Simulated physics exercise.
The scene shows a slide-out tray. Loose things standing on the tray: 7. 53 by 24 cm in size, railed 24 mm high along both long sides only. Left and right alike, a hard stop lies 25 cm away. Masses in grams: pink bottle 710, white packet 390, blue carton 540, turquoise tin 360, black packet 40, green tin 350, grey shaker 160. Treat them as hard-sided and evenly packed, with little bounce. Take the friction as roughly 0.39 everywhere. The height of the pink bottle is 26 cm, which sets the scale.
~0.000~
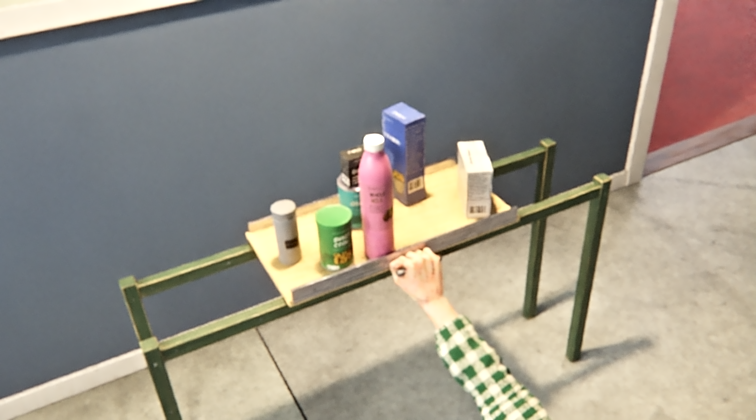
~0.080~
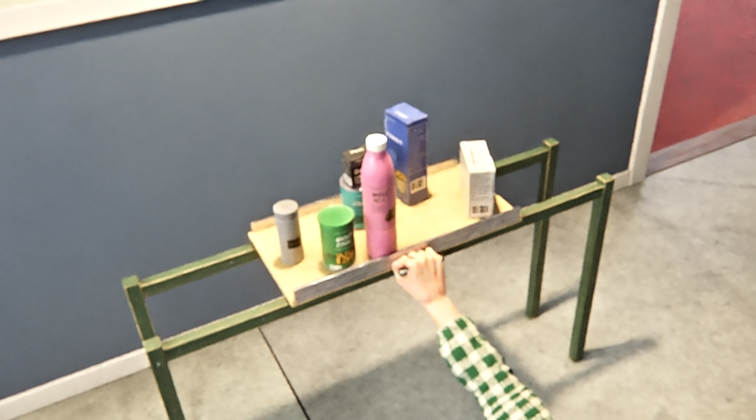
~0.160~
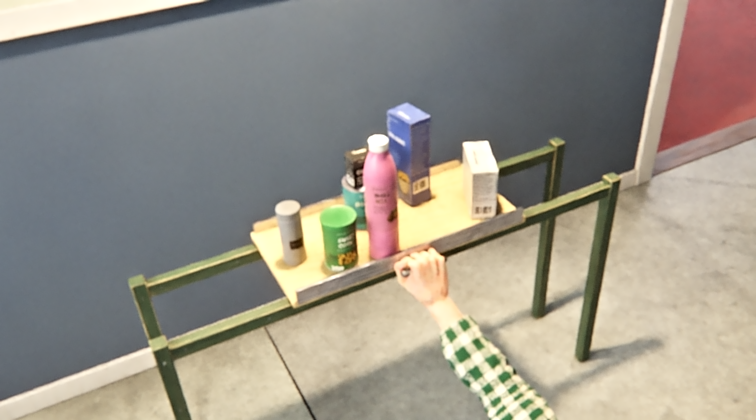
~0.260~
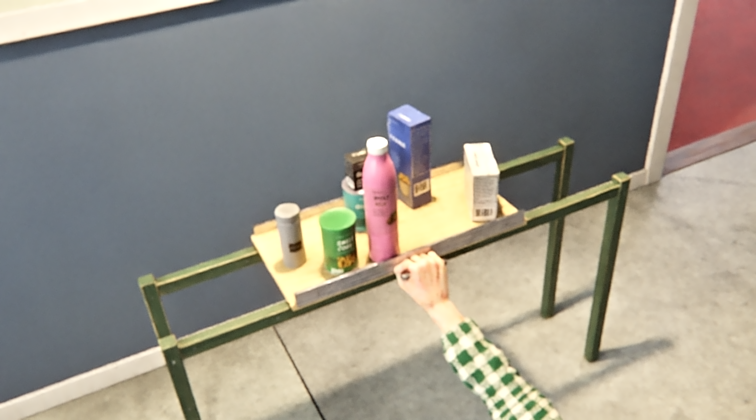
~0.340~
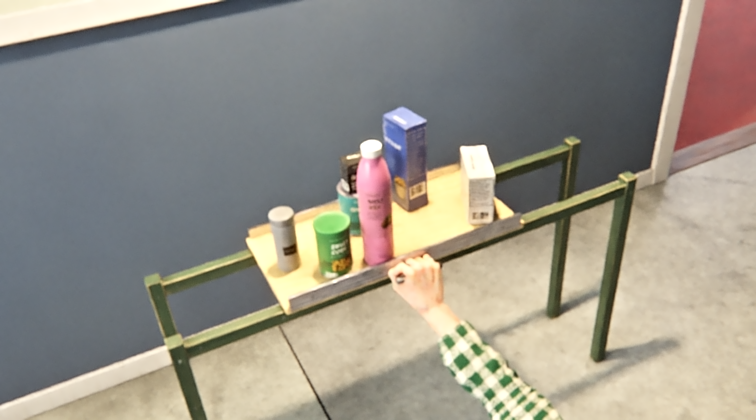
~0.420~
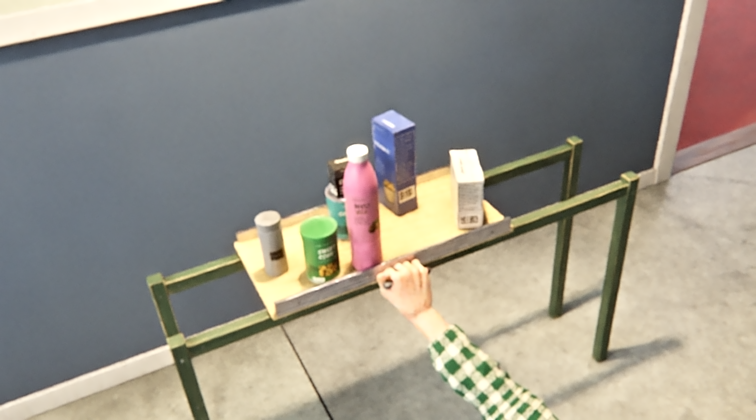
Against a blue wall, a hand in a checked sleeve sliding a tray of bottles, tins and cartons slightly left along green rails.
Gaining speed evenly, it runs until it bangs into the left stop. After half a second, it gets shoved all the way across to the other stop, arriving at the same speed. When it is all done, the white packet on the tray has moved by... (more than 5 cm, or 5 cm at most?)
At most that amount.
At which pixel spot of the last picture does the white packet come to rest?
It stops at about (590, 148).
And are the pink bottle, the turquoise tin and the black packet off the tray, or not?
Outcome: The pink bottle departs its support; the turquoise tin remains on its support; the black packet departs its support.
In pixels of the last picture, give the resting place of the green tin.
(447, 205).
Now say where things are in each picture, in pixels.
In the first picture, tray midway; white packet (474, 180); pink bottle (377, 198).
In the second picture, tray midway; black packet (359, 167).
In the third picture, tray moved 1 cm left; green tin (340, 239); grey shaker (292, 234).
In the fourth picture, tray moved 3 cm left; pink bottle (381, 201); blue carton (410, 158).
In the fifth picture, tray moved 5 cm left; black packet (357, 172).
In the sixth picture, tray moved 8 cm left; white packet (466, 189); green tin (321, 250).
By 0.92 s, tray moved 25 cm left; grey shaker now off the tray; white packet 7 cm from its spot near (370, 221); blue carton tilted 38°.
By 1.42 s, tray moved 24 cm left; pink bottle and black packet now off the tray; white packet 7 cm from its spot near (376, 219); blue carton tilted 45°.
By 1.92 s, tray moved 10 cm left; white packet 7 cm from its spot near (432, 200); blue carton tilted 45°; green tin 11 cm from its spot.
By 2.42 s, tray moved 17 cm right; white packet 7 cm from its spot near (539, 164); blue carton tilted 45°; green tin 11 cm from its spot.
When it is over (3.2 s), off the tray, pink bottle, black packet and grey shaker; lying over on the tray, blue carton; the other 3 within 5 cm of the start. In the last view, white packet near (590, 148).
